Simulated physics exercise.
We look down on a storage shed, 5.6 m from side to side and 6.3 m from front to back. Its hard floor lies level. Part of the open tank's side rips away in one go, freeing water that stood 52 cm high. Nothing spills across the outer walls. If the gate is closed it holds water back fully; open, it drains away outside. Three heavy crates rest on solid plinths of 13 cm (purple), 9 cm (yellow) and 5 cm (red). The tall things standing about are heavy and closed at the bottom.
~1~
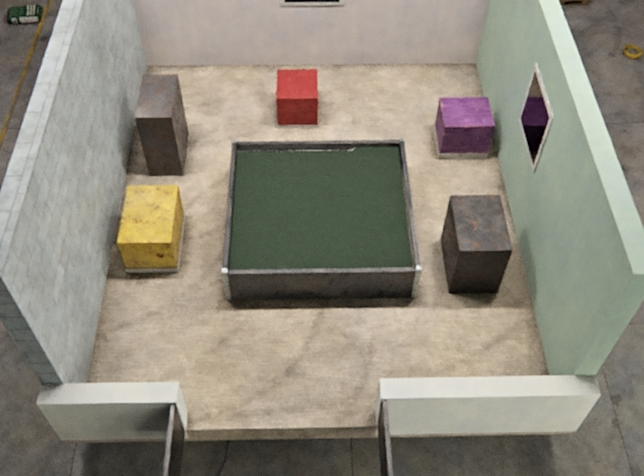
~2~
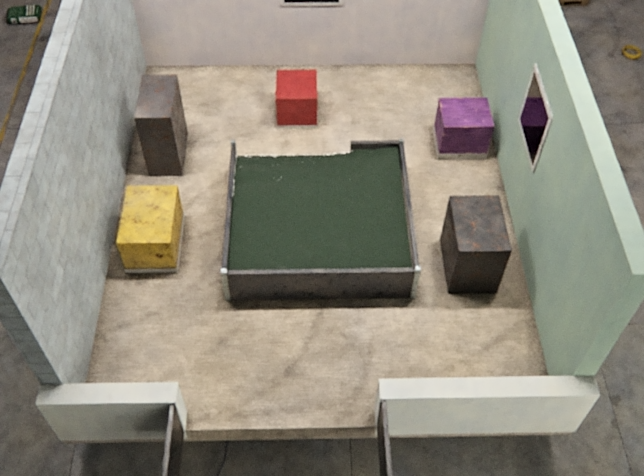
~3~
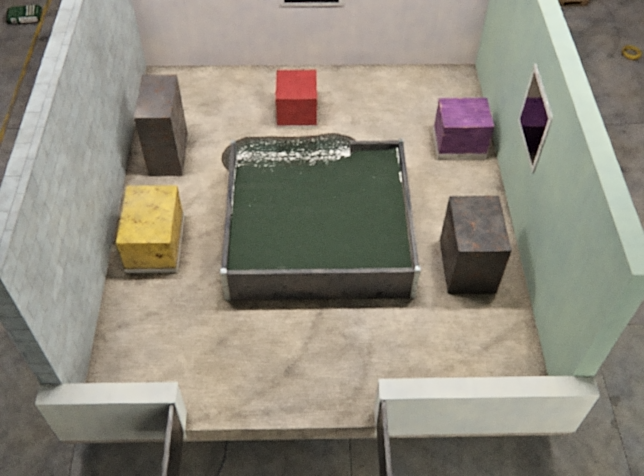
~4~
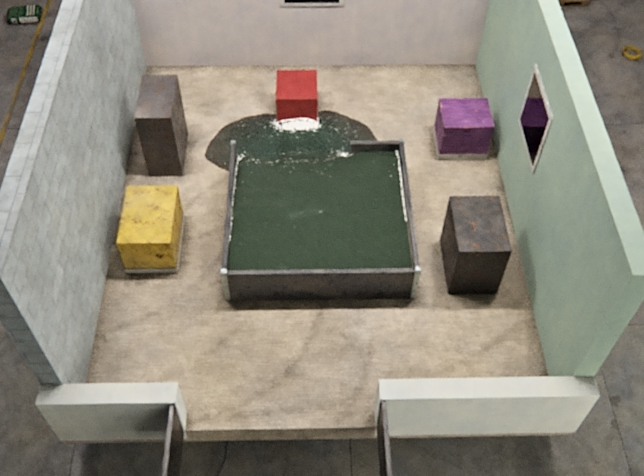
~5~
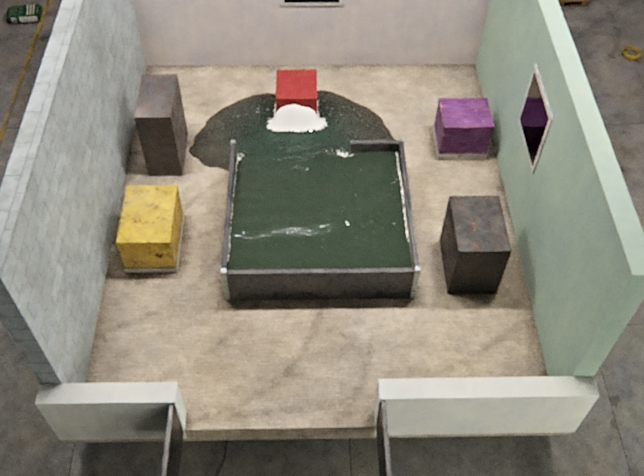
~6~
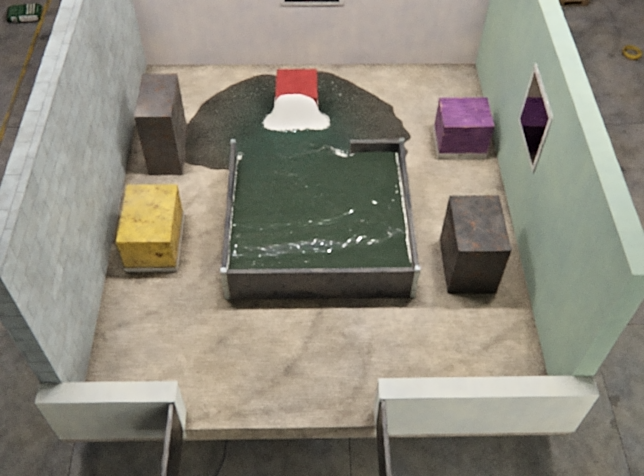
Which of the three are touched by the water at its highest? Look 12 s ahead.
The purple crate is soaked; the yellow crate is soaked; the red crate is wetted.
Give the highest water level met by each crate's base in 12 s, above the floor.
Peaks in cm: Purple 21, yellow 16, red 65.
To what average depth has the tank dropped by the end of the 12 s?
Some 10 cm.
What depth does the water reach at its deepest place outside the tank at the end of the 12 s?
Roughly 10 cm.
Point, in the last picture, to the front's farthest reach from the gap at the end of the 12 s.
Around (554, 404).
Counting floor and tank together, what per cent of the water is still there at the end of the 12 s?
Some 96 per cent remains.
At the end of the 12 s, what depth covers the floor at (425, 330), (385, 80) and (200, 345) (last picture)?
In that order: 5, 9 and 6 cm.
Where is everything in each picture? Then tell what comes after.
The first frame shows still water, 52 cm deep, in the open tank at (320, 206).
In the second frame, water pours out at (294, 163) and has run 0.9 m, to (352, 163); deepest outside 25 cm, 52 cm at the open tank's back.
In the third frame, water pours out at (293, 166) and has run 1.1 m, to (234, 148); deepest outside 28 cm, 52 cm at the open tank's back.
In the fourth frame, the front is at (346, 120), 1.4 m from the gap at (294, 167); 2.2 m2 of floor is under water; 52 cm left at the back of the open tank.
In the fifth frame, water pours out at (294, 166) and has run 1.8 m, to (326, 95); deepest outside 54 cm, 52 cm at the open tank's back.
In the sixth frame, the front is at (329, 77), 2.2 m from the gap at (294, 166); 4.3 m2 of floor is under water; 50 cm left at the back of the open tank.
A moment later water covers 25 % of the floor and is deepest (40 cm) near (296, 130); purple plinth reached, yellow plinth not reached, red plinth reached.
Soon after water covers 40 % of the floor and is deepest (39 cm) near (144, 85); purple plinth reached, yellow plinth not reached, red plinth reached.
Next water covers 50 % of the floor and is deepest (26 cm) near (164, 92); purple plinth reached, yellow plinth reached, red plinth reached.
Later on water covers 85 % of the floor and is deepest (18 cm) near (362, 84); purple plinth reached, yellow plinth reached, red plinth reached.
At the end water covers 100 % of the floor and is deepest (10 cm) near (191, 147); highest at the purple plinth 21 cm, highest at the yellow plinth 16 cm, highest at the red plinth 65 cm.
